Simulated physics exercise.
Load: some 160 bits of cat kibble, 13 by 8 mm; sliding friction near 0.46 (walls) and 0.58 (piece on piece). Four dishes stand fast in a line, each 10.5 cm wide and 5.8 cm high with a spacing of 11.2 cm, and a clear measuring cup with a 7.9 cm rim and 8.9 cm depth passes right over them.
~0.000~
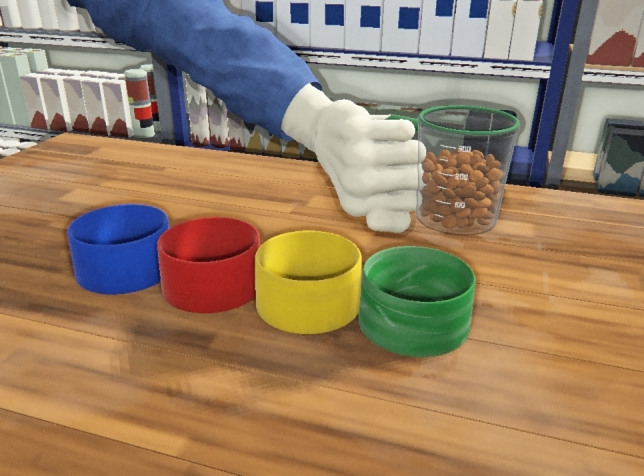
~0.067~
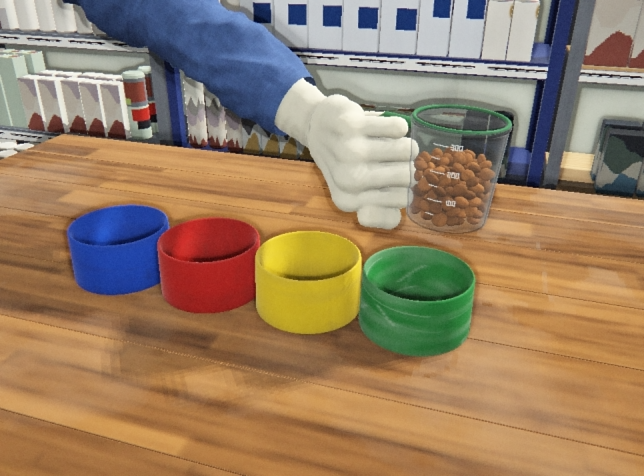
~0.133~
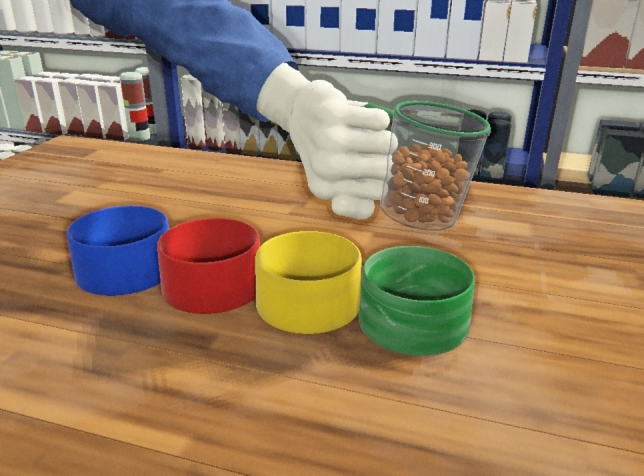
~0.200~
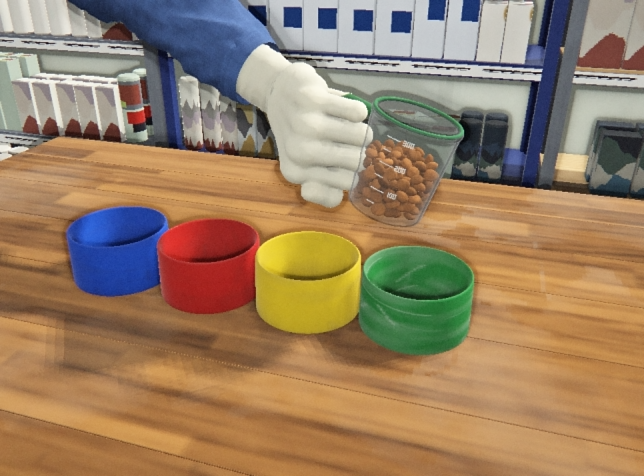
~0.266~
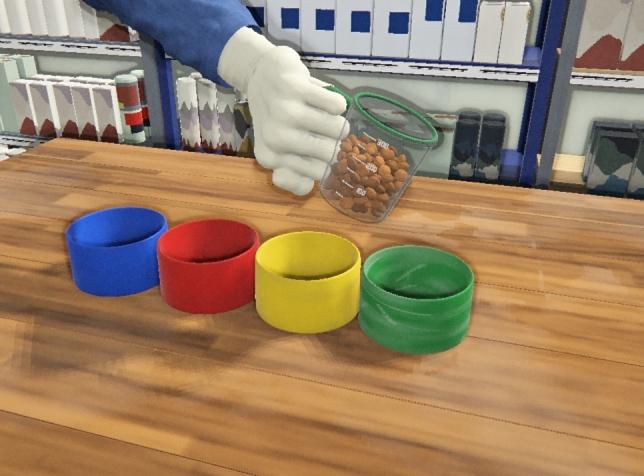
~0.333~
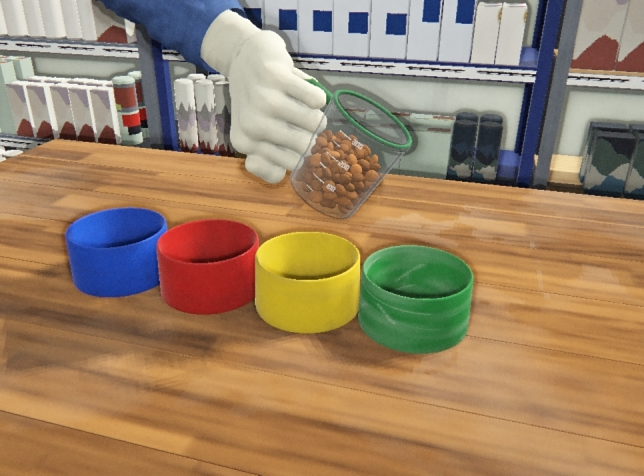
The clip shows a white-gloved hand holding a clear measuring cup of brown pieces behind four dishes coloured blue, red, yellow and green, moving it leftward over the wooden table while tilting it progressively to the right.
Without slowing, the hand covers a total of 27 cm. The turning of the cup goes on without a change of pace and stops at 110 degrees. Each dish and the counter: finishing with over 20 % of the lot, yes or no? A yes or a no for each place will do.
Red - yes; blue - no; green - no; yellow - no; counter - no.
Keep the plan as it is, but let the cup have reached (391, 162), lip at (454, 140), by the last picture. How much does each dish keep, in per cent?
Final shares - red 80 %, blue 0 %, green 0 %, yellow 10 %.
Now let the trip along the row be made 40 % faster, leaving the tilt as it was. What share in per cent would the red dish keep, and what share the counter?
Shares - red 80, counter 10.
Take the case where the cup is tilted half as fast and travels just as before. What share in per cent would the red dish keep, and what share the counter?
Red 90, counter 0.
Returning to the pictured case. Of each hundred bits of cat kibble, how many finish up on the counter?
Some 5 in a hundred.
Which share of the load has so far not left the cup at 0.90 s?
My estimate is about 100 per cent.
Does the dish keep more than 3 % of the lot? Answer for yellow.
Yellow: True.
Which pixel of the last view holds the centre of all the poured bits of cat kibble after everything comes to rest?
Somewhere near (225, 275) in the last picture.
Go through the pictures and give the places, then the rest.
The first frame shows cup at (462, 170), tilt 0 degrees, lip at (518, 124), moved 0.0 cm; middle of the pieces at (460, 189); green dish at (418, 273); yellow dish at (308, 255); red dish at (209, 239); blue dish at (119, 224).
The second frame shows cup at (453, 169), tilt 2 degrees, lip at (510, 125), moved 0.7 cm; middle of the pieces at (451, 187).
The third frame shows cup at (430, 166), tilt 8 degrees, lip at (488, 128), moved 2.7 cm; middle of the pieces at (425, 184).
The fourth frame shows cup at (401, 163), tilt 16 degrees, lip at (462, 133), moved 5.2 cm; middle of the pieces at (395, 180).
The fifth frame shows cup at (374, 160), tilt 23 degrees, lip at (436, 139), moved 7.7 cm; middle of the pieces at (366, 176).
The sixth frame shows cup at (347, 158), tilt 31 degrees, lip at (409, 144), moved 10.2 cm; middle of the pieces at (338, 172); green dish at (417, 271); yellow dish at (308, 255); red dish at (208, 241); blue dish at (117, 227). Its pace works out near 115 degrees a second; the hand travels 37 cm a second.
Then, at 0.68 s, tilt 70 degrees; cup holds 100 %.
After 0.90 s, tilt 95 degrees; cup holds 100 %.
After 1.24 s, tilt 110 degrees; cup holds 65 %, red 25 %.
By 3.2 s all is still; red 80 %, blue 0 %, green 0 %, yellow 10 %, counter 5 %, cup 5 %.
